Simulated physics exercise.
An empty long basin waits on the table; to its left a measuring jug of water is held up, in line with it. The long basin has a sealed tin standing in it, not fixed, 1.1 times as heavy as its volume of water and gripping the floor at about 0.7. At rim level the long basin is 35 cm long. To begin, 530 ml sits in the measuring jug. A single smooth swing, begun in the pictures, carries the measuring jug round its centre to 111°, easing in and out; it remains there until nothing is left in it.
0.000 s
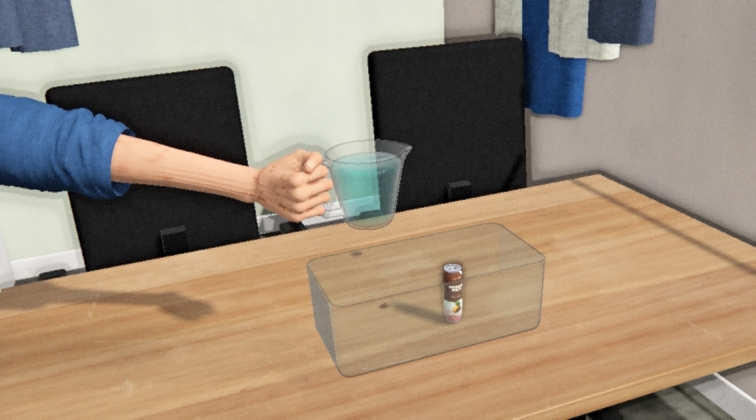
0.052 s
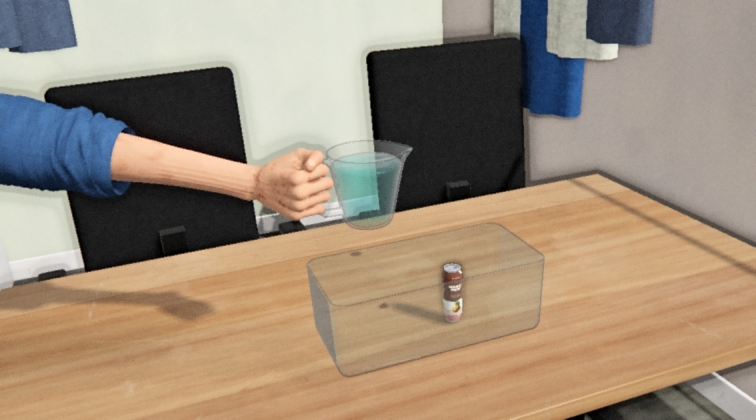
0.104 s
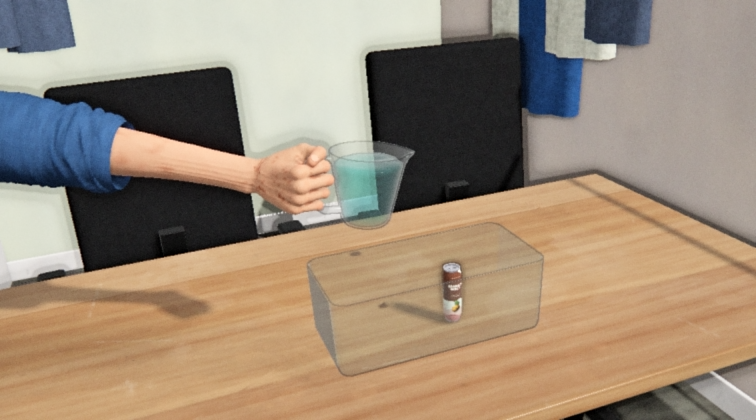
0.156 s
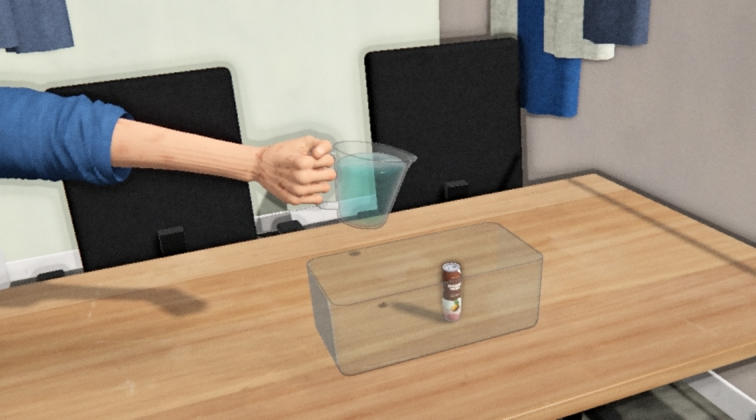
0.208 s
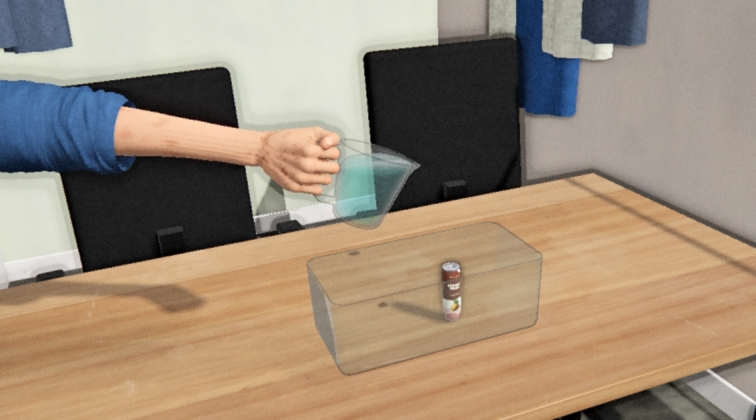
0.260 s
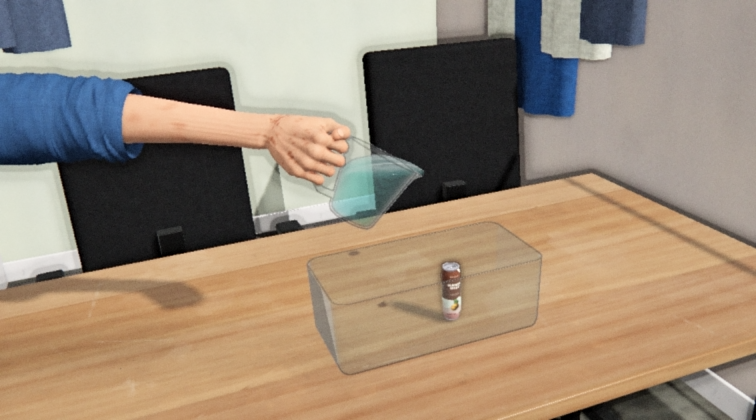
A hand reaching in from the left, its arm in a blue sleeve, holds a clear measuring jug of teal liquid above a pale wooden table, seen from slightly above. Below and to the right sits a long transparent basin, with a small brown-and-white tin showing beside it and dark chairs behind. The jug tilts steadily rightward, slowly and then faster, its liquid shifting toward the lip.
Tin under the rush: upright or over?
It ends up tipped over.
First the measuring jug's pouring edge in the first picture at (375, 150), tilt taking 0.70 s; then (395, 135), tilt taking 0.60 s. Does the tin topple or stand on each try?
In the first try it remains standing; in the second it comes down.
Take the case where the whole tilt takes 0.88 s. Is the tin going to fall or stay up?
It tumbles over, then.
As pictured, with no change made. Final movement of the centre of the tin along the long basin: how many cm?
The middle of the tin ends some 7.0 cm along the basin.
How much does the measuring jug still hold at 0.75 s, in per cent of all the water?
3 %.
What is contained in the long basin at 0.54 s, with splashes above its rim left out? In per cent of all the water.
I'd estimate some 32 percent of the liquid.
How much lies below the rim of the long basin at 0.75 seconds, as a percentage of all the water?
Some 90 percent of the total.
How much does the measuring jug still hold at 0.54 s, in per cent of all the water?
I reckon about 40 in a hundred is still held.
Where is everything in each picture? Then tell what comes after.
The first picture shows tilt 0°; pouring edge (411, 145); surface from (331, 166) to (398, 156); the long basin's rim runs from (318, 284) to (521, 240); the tin's top is at (453, 270).
The second picture shows tilt 2°; pouring edge (411, 147); surface from (331, 166) to (398, 156).
The third picture shows tilt 6°; pouring edge (413, 150); surface from (333, 165) to (400, 158).
The fourth picture shows tilt 13°; pouring edge (416, 156); surface from (336, 165) to (403, 159).
The fifth picture shows tilt 22°; pouring edge (419, 164); surface from (339, 168) to (410, 160).
The sixth picture shows tilt 34°; pouring edge (421, 174); surface from (341, 173) to (416, 168); 2 per cent is over the edge.
Then, 0.54 s in, the tilt is 98° and 39 per cent is still to pour; the tin stands where it began.
Then, 0.75 s in, the tilt is 111° and 3 per cent is still to pour; the tin leans 12°.
Then, 0.96 s in, the tilt is 111° and 0 per cent is still to pour; the tin lies on its side.
Then, 1.20 s in, the tilt is 111° and 0 per cent is still to pour; the tin lies on its side.
Finally, the tin lies on its side.
